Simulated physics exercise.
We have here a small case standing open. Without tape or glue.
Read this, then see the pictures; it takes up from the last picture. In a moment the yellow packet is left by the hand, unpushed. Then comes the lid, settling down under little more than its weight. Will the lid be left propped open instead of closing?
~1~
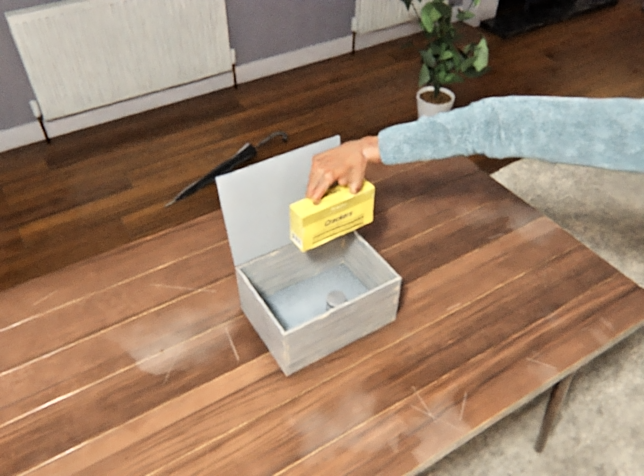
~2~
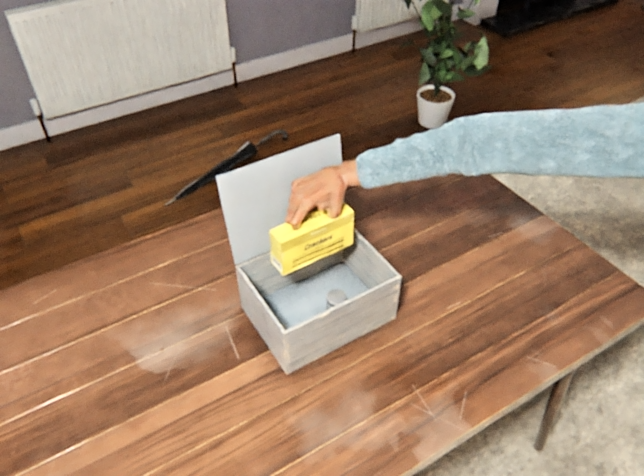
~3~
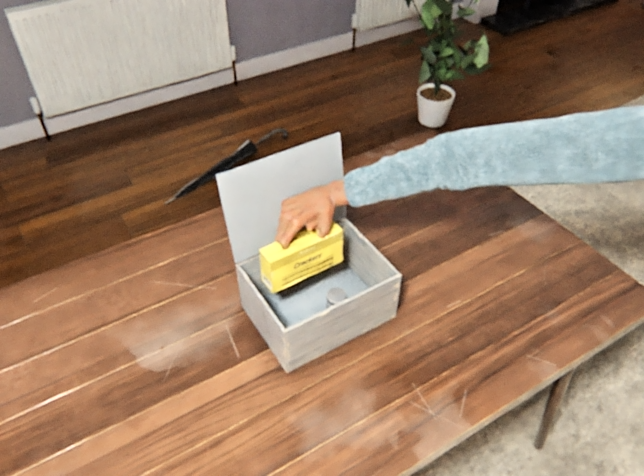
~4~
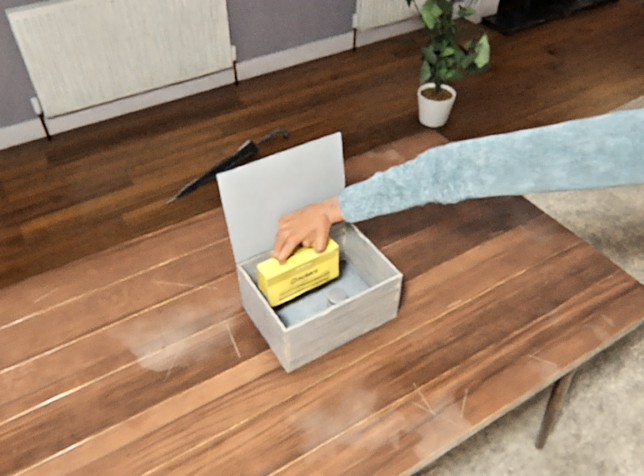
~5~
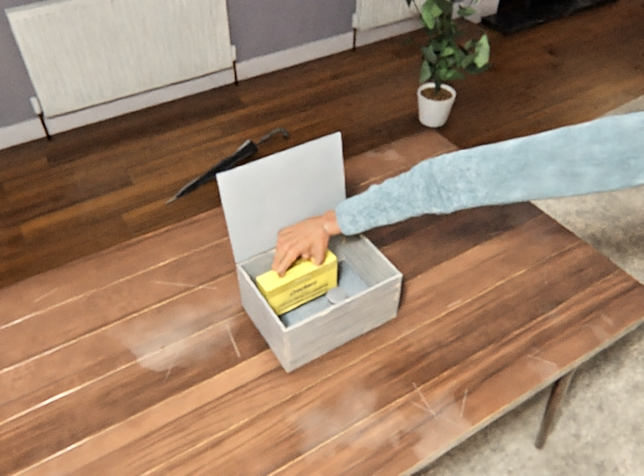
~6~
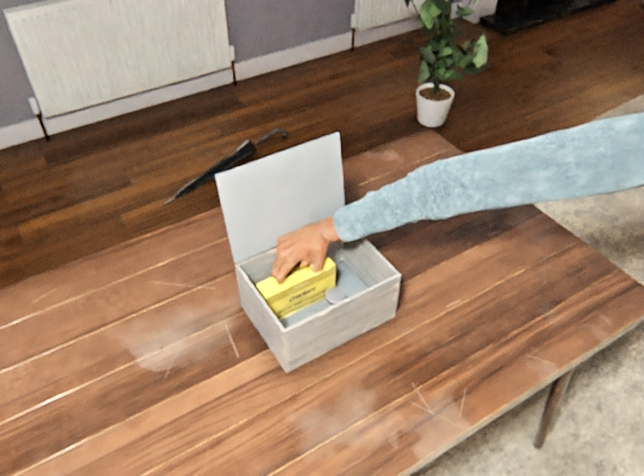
No, it closes flat.
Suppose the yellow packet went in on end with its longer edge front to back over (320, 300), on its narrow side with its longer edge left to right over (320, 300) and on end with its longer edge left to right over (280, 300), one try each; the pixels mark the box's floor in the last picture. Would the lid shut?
On the first go the lid is stopped short, on the second it comes to rest closed, on the third it comes to rest closed.
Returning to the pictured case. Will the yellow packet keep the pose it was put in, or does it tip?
Result: The yellow packet remains as it was set.
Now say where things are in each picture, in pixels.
The first picture shows still above its spot; yellow packet (333, 213).
The second picture shows still above its spot; yellow packet (313, 237).
The third picture shows still above its spot; yellow packet (302, 255).
The fourth picture shows still above its spot; yellow packet (299, 271).
The fifth picture shows still above its spot; yellow packet (298, 282).
The sixth picture shows in place under the hand; yellow packet (297, 288).
Then, 1.30 s on from there, lid 78° above the rim.
Then, 1.70 s on from there, lid 51° above the rim.
Then, 2.10 s on from there, lid 14° above the rim.
In the end, lid shut; both unmoved. At the end, from the last picture's camera, yellow packet near (297, 289).
